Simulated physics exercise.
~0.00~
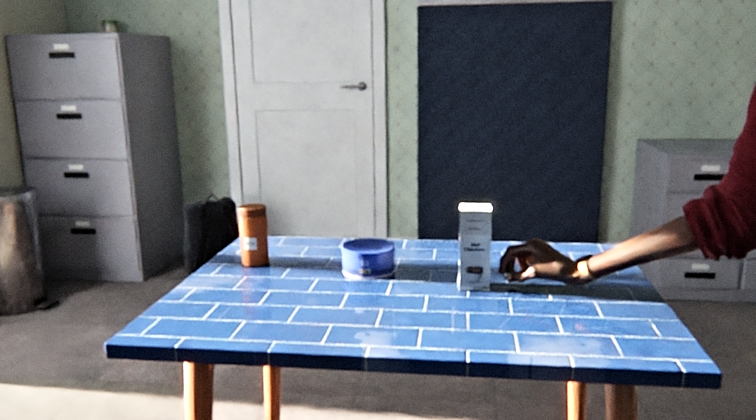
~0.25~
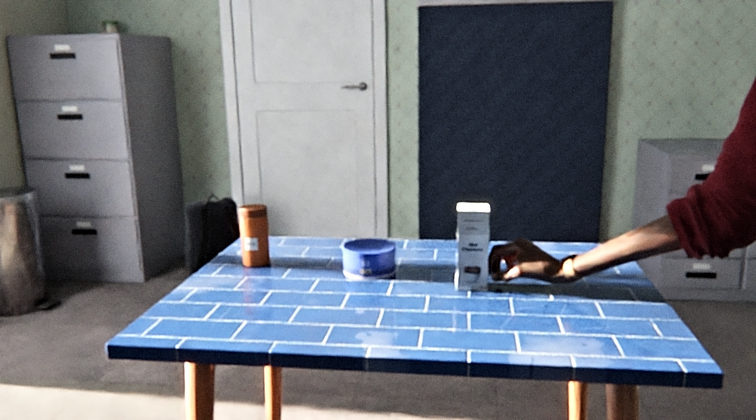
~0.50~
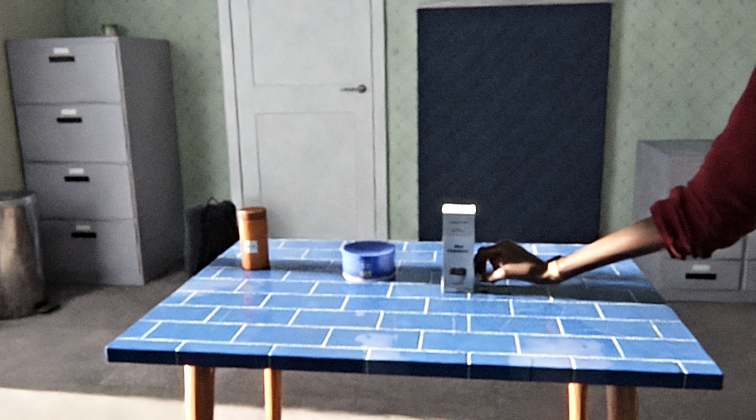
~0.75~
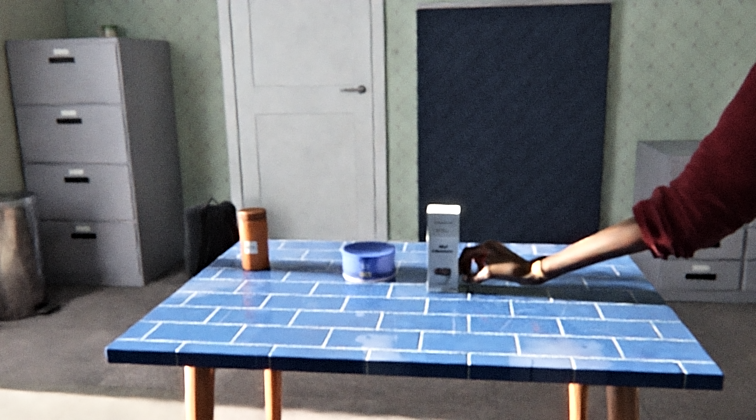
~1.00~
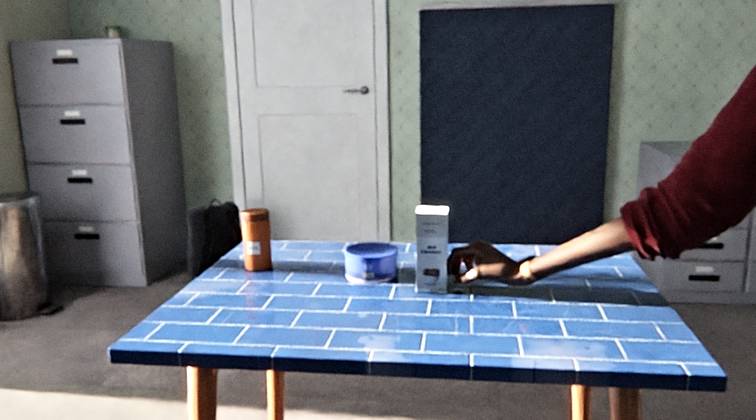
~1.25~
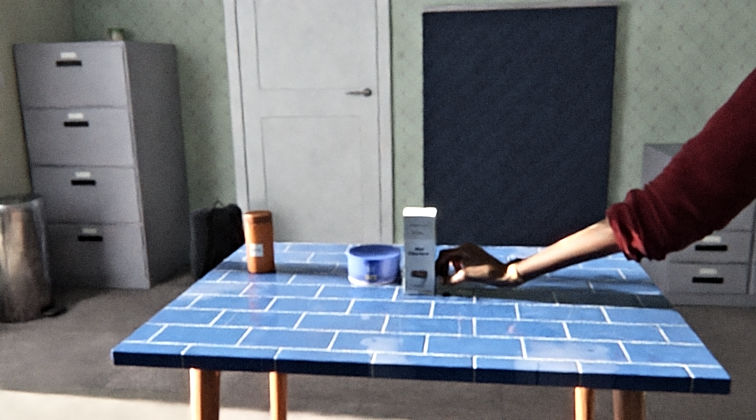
On a blue tiled table in a room with filing cabinets, a hand slides an upright white carton left beside a blue tub.
